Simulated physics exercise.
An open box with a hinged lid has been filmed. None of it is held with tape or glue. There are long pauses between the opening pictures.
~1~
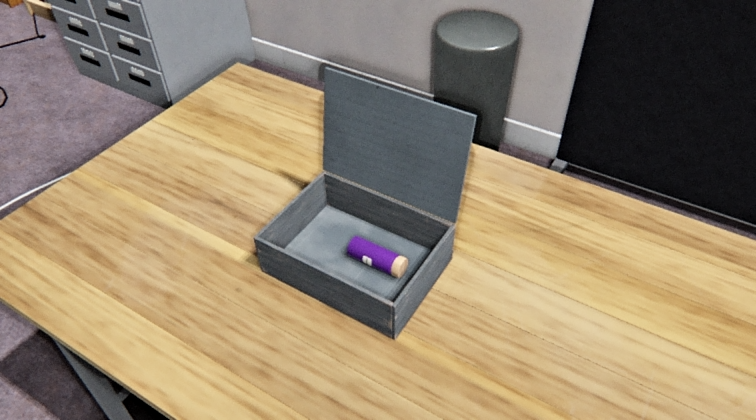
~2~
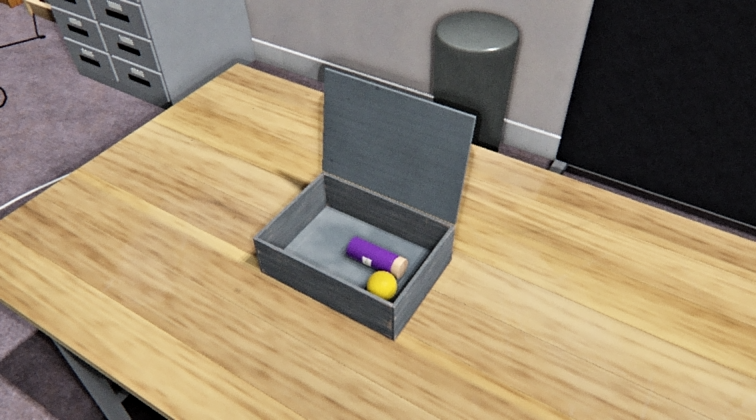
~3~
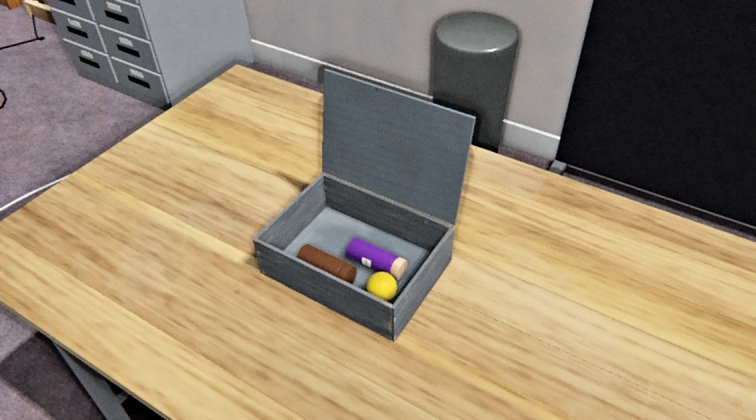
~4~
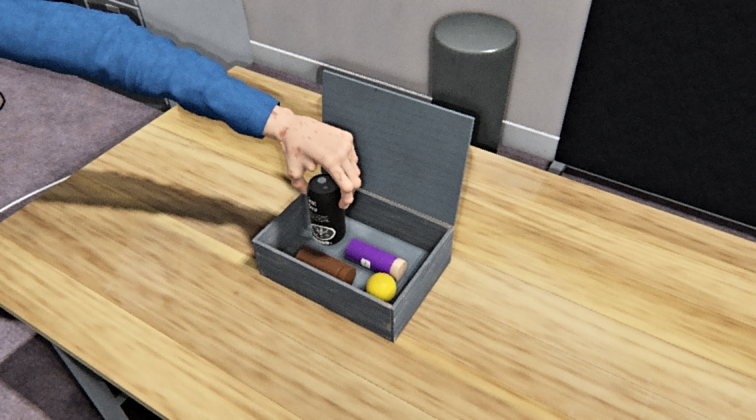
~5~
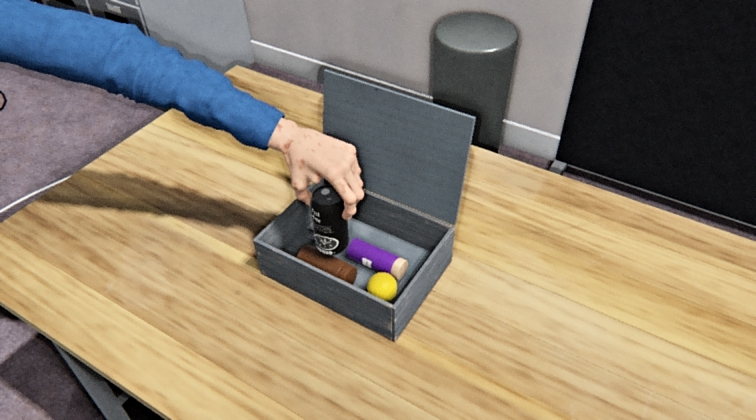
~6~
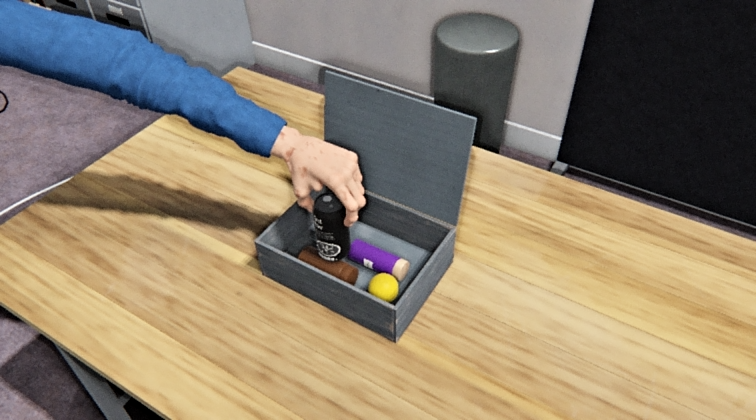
On a wooden table, an open grey box holding a purple shaker gains a yellow lemon and brown shaker, then a hand lowers in a black can.
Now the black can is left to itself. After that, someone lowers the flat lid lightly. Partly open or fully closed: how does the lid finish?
Fully closed.
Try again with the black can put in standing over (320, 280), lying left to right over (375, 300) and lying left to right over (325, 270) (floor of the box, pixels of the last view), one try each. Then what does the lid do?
1: Open. 2: Closed. 3: Closed.
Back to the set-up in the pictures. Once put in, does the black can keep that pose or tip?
It tips.
Then, 0.50 s past the last view, black can on its side near (333, 233); brown shaker displaced a little.
Then, 1.50 s past the last view, lid 67° above the rim; black can on its side near (319, 224); purple shaker displaced a little.
Then, 1.90 s past the last view, lid 17° above the rim; black can on its side near (319, 224); purple shaker displaced a little.
Finally, lid shut; down or leaning hard in the box, black can; the other 3 still in place. Final places as the last picture's camera would see them, black can near (319, 224).
